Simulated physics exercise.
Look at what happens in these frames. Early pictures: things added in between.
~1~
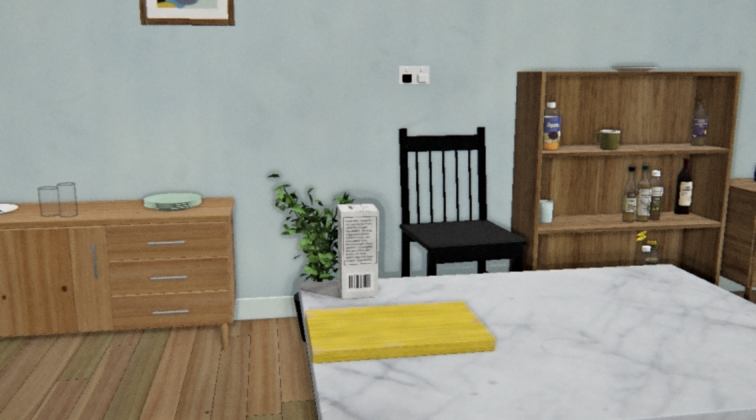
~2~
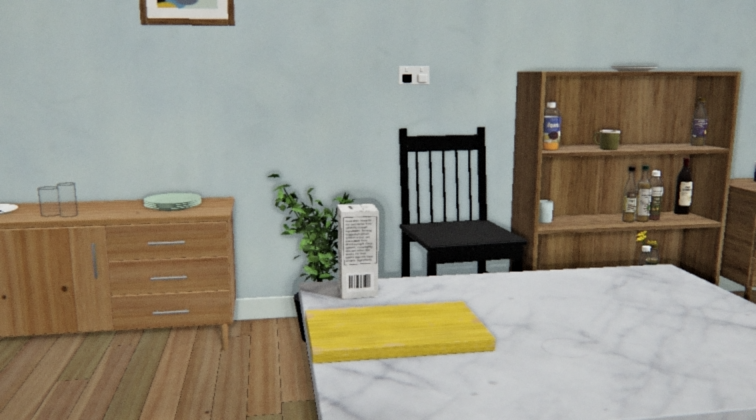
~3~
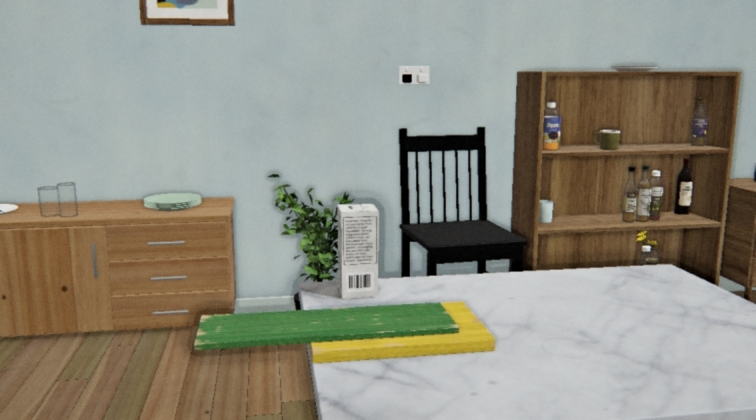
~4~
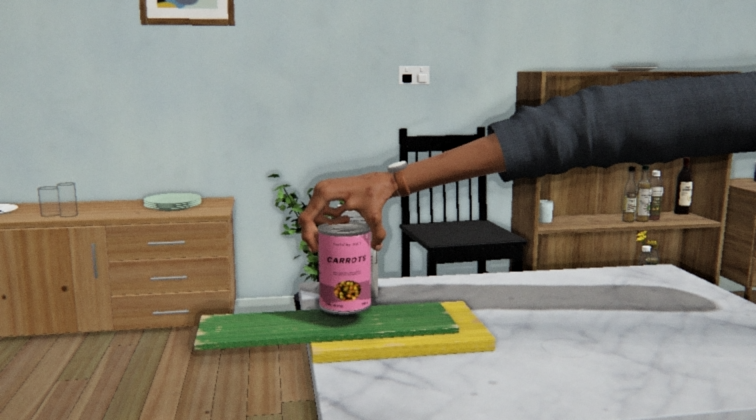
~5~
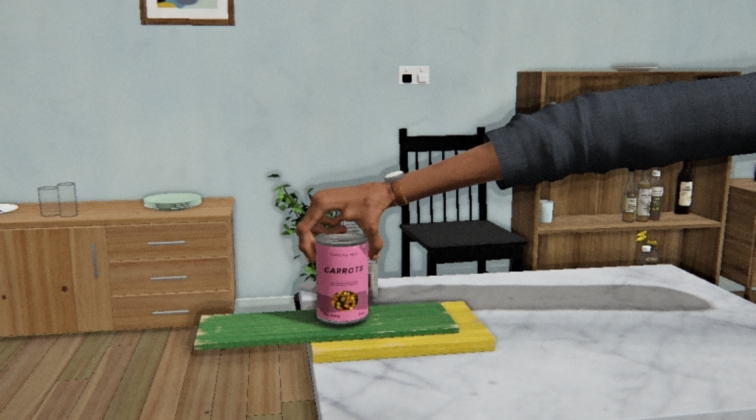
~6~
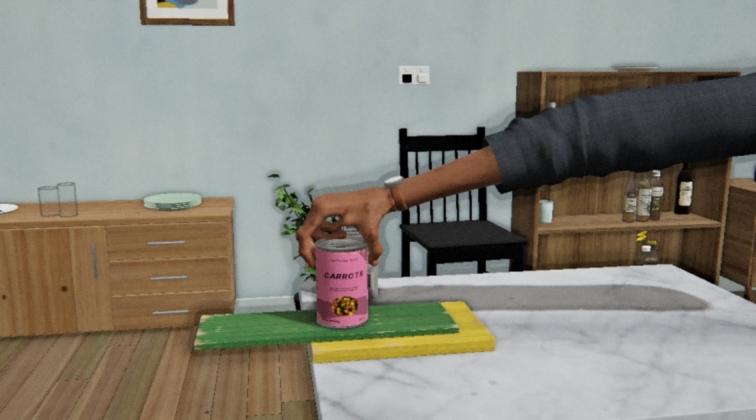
A green board appears on a yellow slab, then a hand lowers a pink tin onto it.
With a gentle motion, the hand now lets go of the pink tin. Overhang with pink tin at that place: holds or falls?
Stays still.
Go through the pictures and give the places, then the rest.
In the first frame, the last thing is not in view yet.
In the second frame, the last thing is not in view yet; white carton (358, 251).
In the third frame, the last thing is not in view yet; yellow slab (395, 330).
The fourth frame shows still above its spot; pink tin (345, 267); green board (327, 324).
The fifth frame shows still above its spot; pink tin (342, 277).
The sixth frame shows set down, still held; pink tin (342, 282); yellow slab (395, 330).
Then, 0.60 s past the last view, things are still on the move.
Then, 1.40 s past the last view, as before.
Finally, all 4 still in place. The board stays on the table.
